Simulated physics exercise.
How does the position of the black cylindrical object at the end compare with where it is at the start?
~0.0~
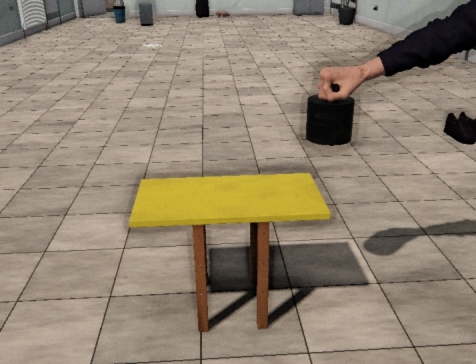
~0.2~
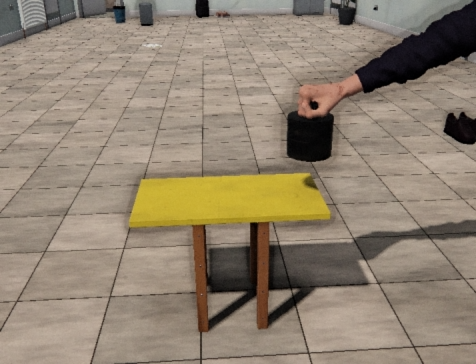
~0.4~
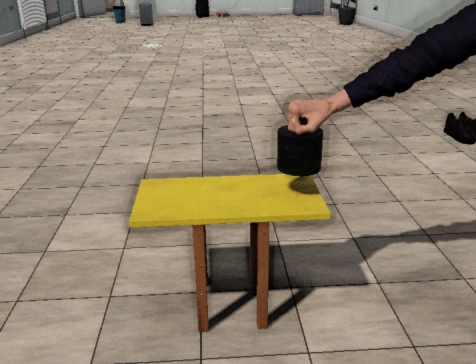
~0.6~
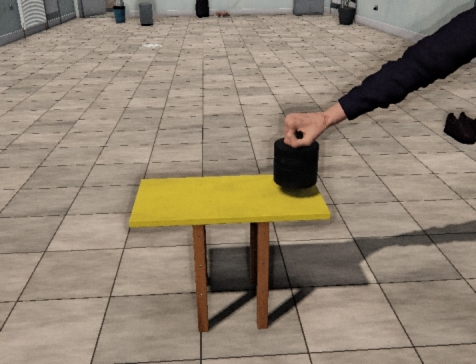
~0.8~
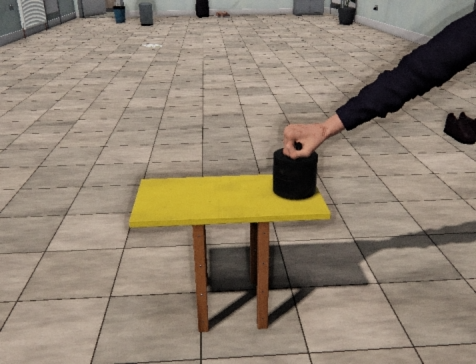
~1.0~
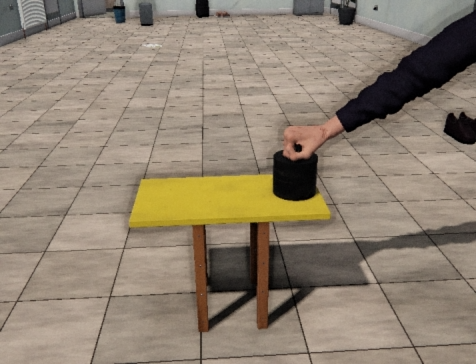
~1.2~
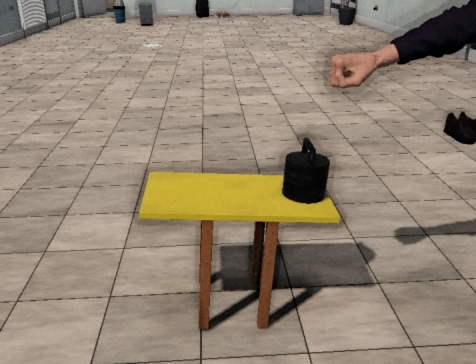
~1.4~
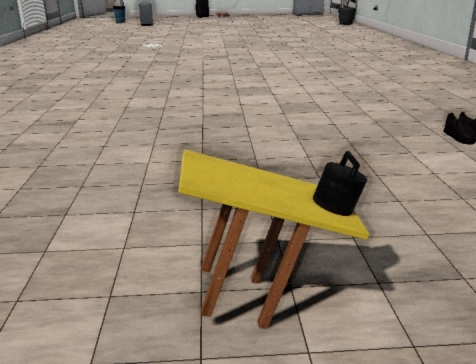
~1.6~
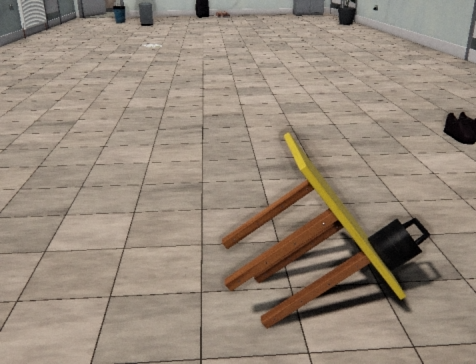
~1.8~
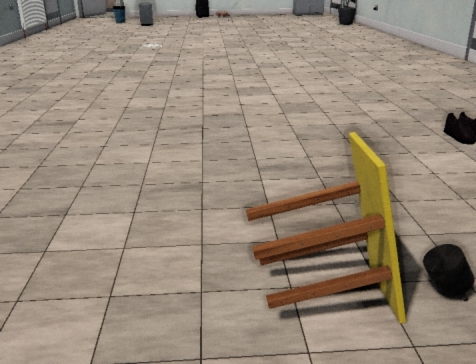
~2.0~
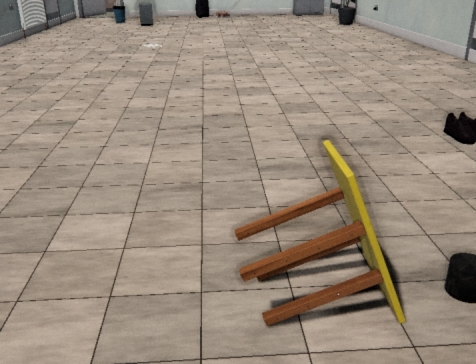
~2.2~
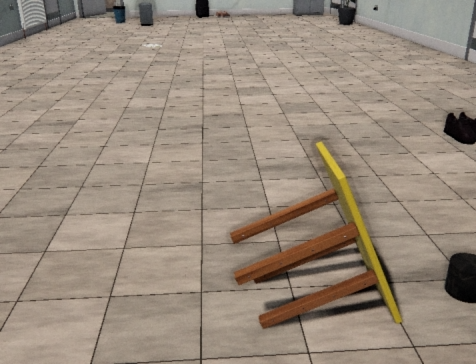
At the start it is held in the air by a hand, above and to the right of the standing table's top. At the end it rests on the floor, lower and farther right, beside the toppled table.
